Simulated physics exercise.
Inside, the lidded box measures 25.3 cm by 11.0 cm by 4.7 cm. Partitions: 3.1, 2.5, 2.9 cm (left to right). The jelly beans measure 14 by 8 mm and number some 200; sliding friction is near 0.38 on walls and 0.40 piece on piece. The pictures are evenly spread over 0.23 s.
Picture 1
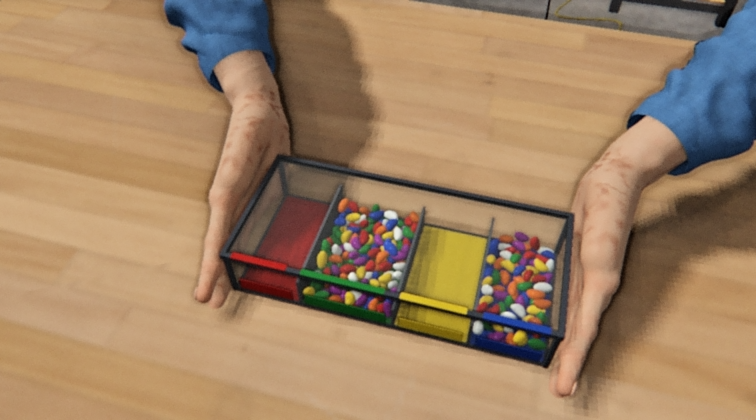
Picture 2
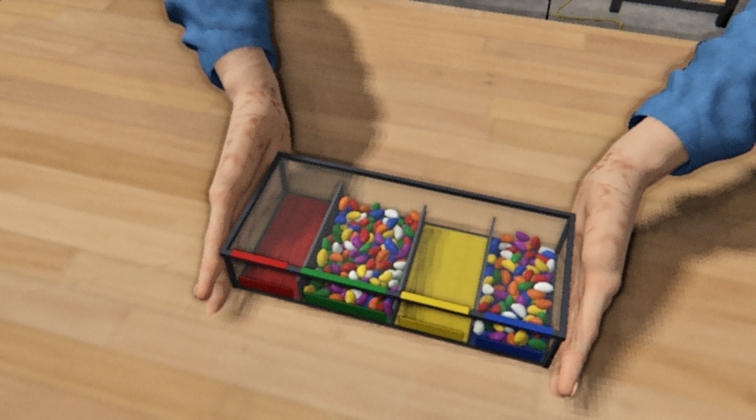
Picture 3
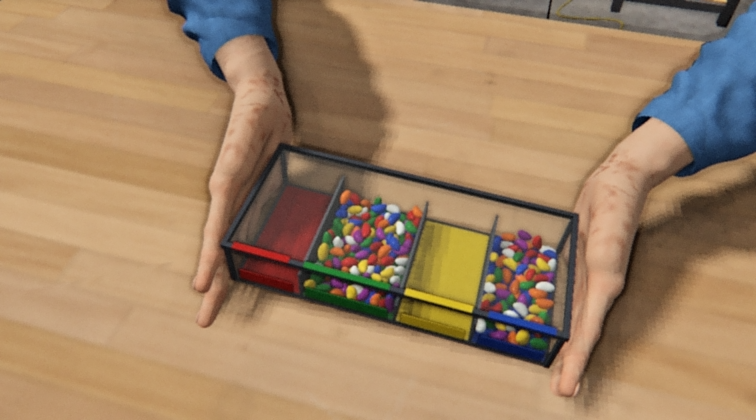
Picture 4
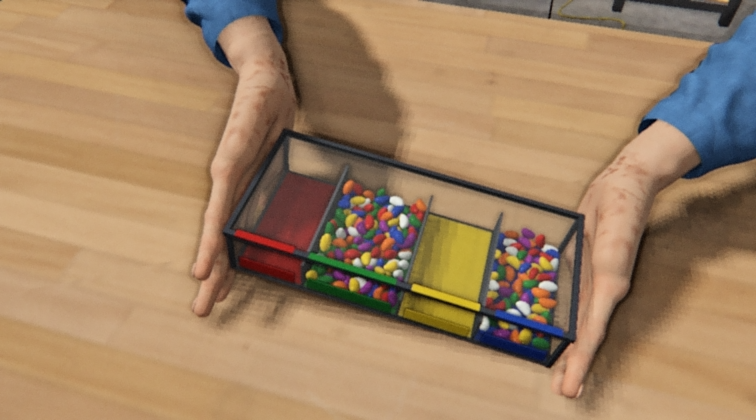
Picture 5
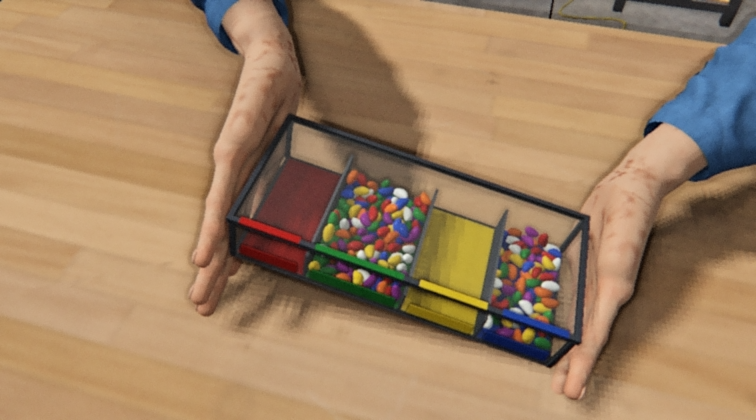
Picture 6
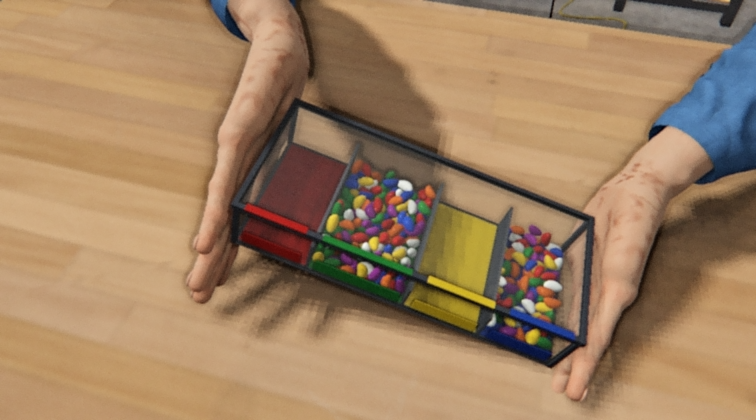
On a wooden table, two hands tilting a clear lidded box of multicoloured jelly beans, its left end rising steadily.
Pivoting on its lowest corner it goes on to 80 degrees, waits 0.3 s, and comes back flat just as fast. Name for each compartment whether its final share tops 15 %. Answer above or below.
Red: Below, blue: Above, green: Above, yellow: Below.
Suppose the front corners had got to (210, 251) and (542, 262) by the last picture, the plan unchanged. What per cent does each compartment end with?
Red 20, blue 20, green 55, yellow 0.
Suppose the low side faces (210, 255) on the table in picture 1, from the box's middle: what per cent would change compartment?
Some 35 per cent.
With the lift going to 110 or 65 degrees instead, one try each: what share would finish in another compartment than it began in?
About 60 and 15 per cent.
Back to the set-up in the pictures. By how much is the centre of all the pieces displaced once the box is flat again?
Some 5.0 cm.
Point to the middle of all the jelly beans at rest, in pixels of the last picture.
Around (514, 292).
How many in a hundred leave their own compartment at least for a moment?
Roughly 35 per cent.
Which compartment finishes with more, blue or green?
The blue one has more.
Then, 0.94 s after the last picture, tilt 80 degrees; blue 55 %, green 35 %, yellow 10 %.
Then, 1.57 s after the last picture, tilt 41 degrees; blue 65 %, green 30 %, yellow 5 %.
Then, 2.24 s after the last picture, tilt 0 degrees; blue 65 %, green 30 %, yellow 5 %.
In the end, red 0 %, blue 65 %, green 30 %, yellow 5 %.
